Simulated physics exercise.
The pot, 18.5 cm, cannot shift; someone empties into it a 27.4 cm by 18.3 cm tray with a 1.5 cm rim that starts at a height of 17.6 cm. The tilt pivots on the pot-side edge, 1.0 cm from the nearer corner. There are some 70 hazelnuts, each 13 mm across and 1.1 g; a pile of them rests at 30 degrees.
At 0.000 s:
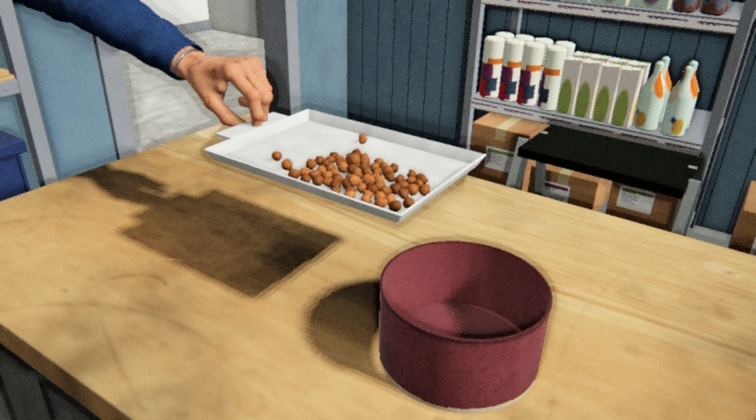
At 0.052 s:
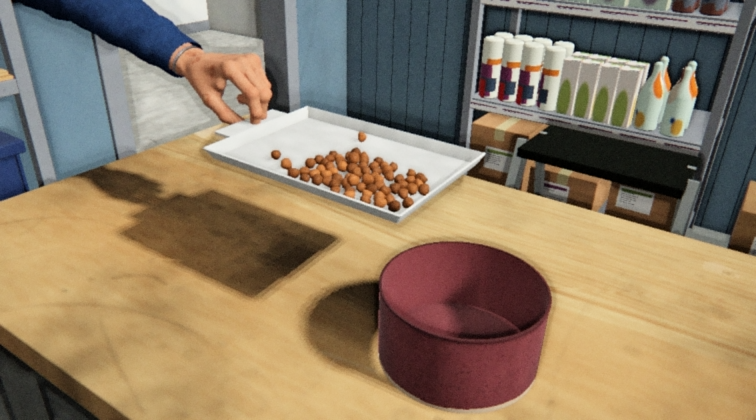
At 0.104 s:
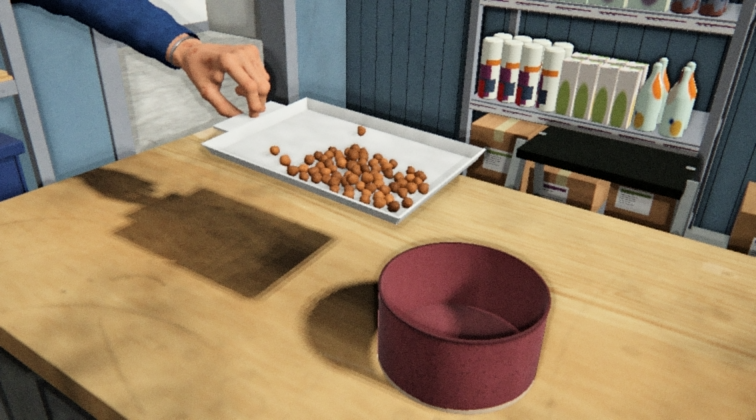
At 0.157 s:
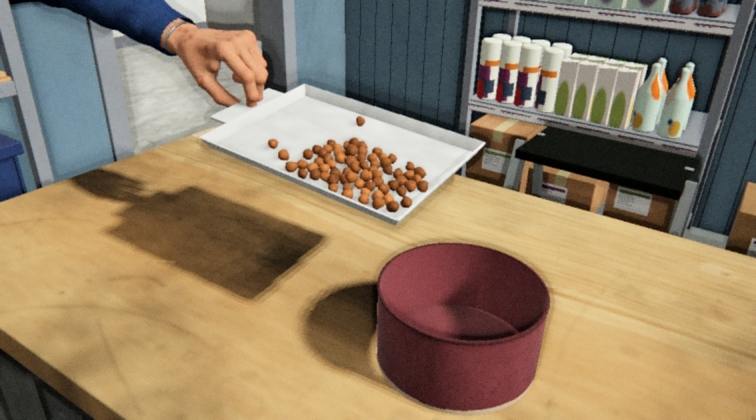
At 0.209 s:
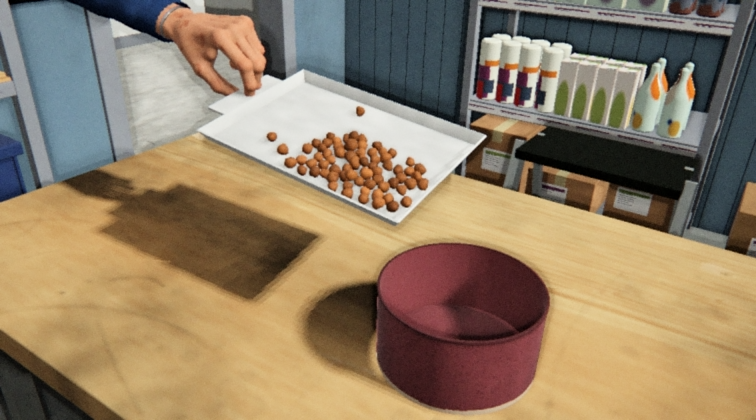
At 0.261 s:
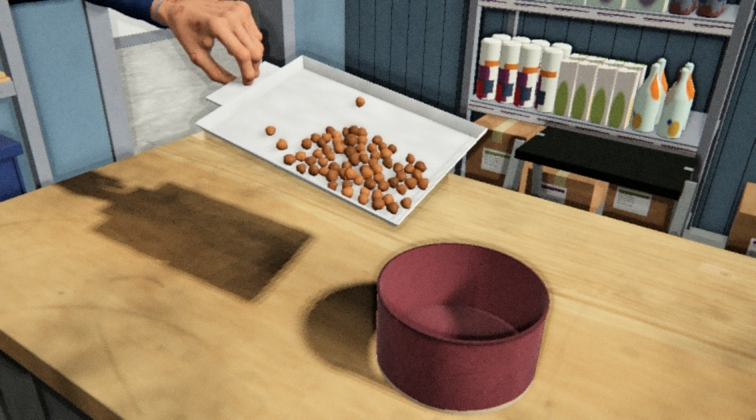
We see a hand holding a white tray of small round brown nuts above a wooden counter, near a dark red pot; the hand tilts the tray gradually toward the right front, while the nuts stay bunched on it.
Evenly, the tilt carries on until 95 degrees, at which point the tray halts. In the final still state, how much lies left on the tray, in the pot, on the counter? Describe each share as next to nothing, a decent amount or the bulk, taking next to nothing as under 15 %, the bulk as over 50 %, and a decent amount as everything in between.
Tray - next to nothing; pot - a decent amount; counter - the bulk.
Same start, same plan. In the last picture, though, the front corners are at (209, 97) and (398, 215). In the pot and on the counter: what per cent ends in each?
Split: Pot = 90, counter = 10.
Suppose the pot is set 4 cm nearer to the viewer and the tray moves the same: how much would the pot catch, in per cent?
Then roughly 75 percent would land in it.
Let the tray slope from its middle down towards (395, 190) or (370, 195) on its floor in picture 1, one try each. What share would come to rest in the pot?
Near 100 and 70 per cent, in that order.
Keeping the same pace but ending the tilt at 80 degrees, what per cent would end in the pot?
40 %.
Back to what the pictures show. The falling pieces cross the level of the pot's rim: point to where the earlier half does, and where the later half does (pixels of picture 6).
(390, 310) first, (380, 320) later, roughly.
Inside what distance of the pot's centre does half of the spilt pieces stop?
About 22 cm from the centre.
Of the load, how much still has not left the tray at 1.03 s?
About 35 per cent.
Then, at 0.72 s, tilt 54 degrees; the tray holds 100 %, the pot 0 %.
After 1.03 s, tilt 79 degrees; the tray holds 35 %, the pot 20 %.
After 1.43 s, tilt 95 degrees; the tray holds 0 %, the pot 40 %.
At rest (2.3 s), tray 0 %, pot 40 %, counter 60 %.
